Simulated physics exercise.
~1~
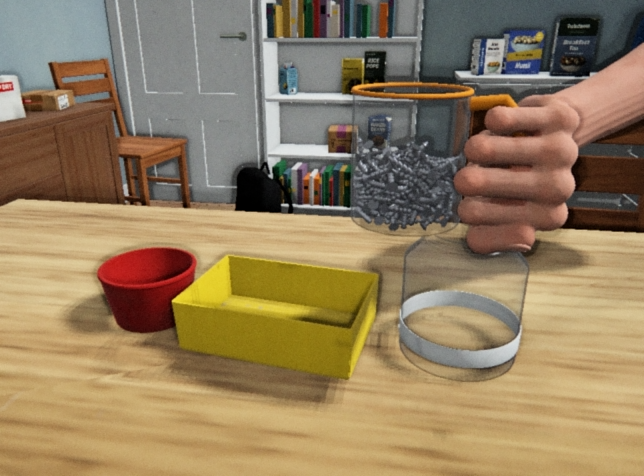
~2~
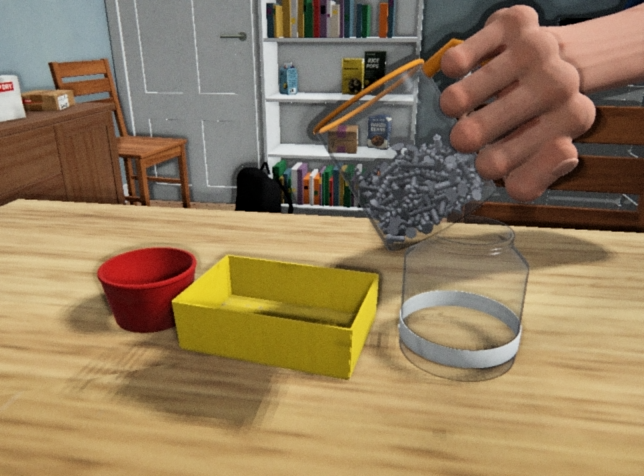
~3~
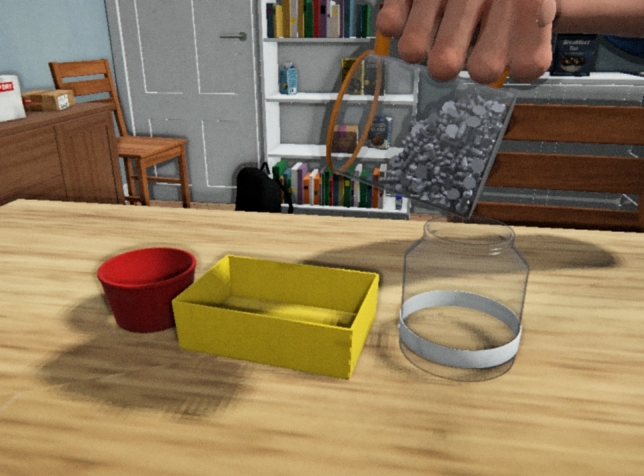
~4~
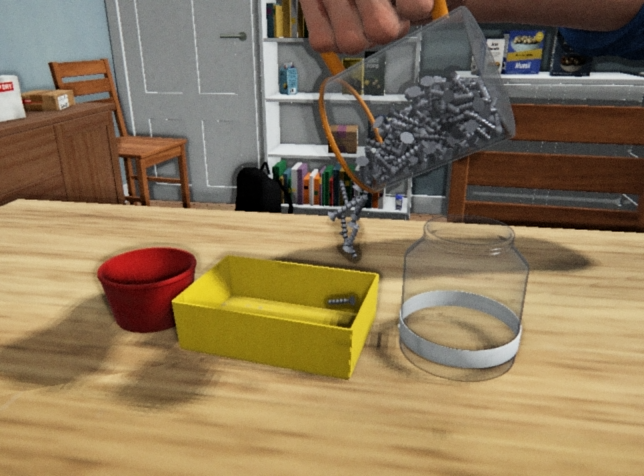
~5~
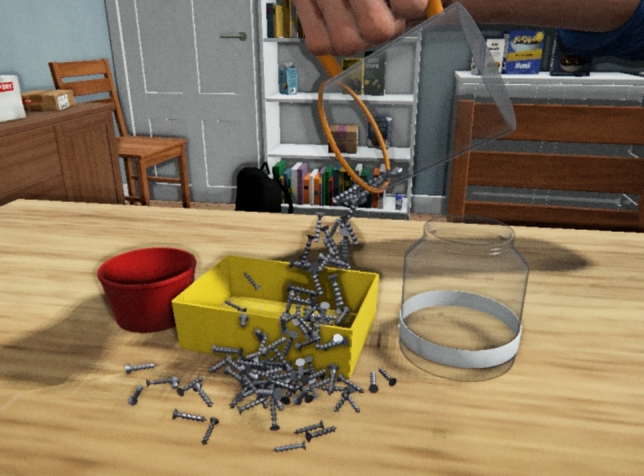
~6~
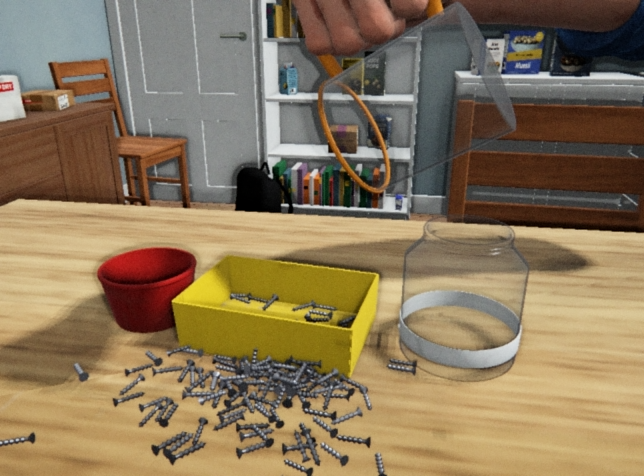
A hand holds a clear cup with an orange rim, full of grey steel screws, above a pale wooden table, seen from slightly above in a room with a door, chair and bookshelf behind. On the table stand a red dish at left, a yellow tin in the middle and an empty clear jar with a white band at right. The hand lifts the cup and tips it leftward until screws slide over its rim. They pour onto the tin, some landing inside and many spilling in front. The cup ends empty, with most screws scattered across the table, several in the tin, and none in the jar or dish.
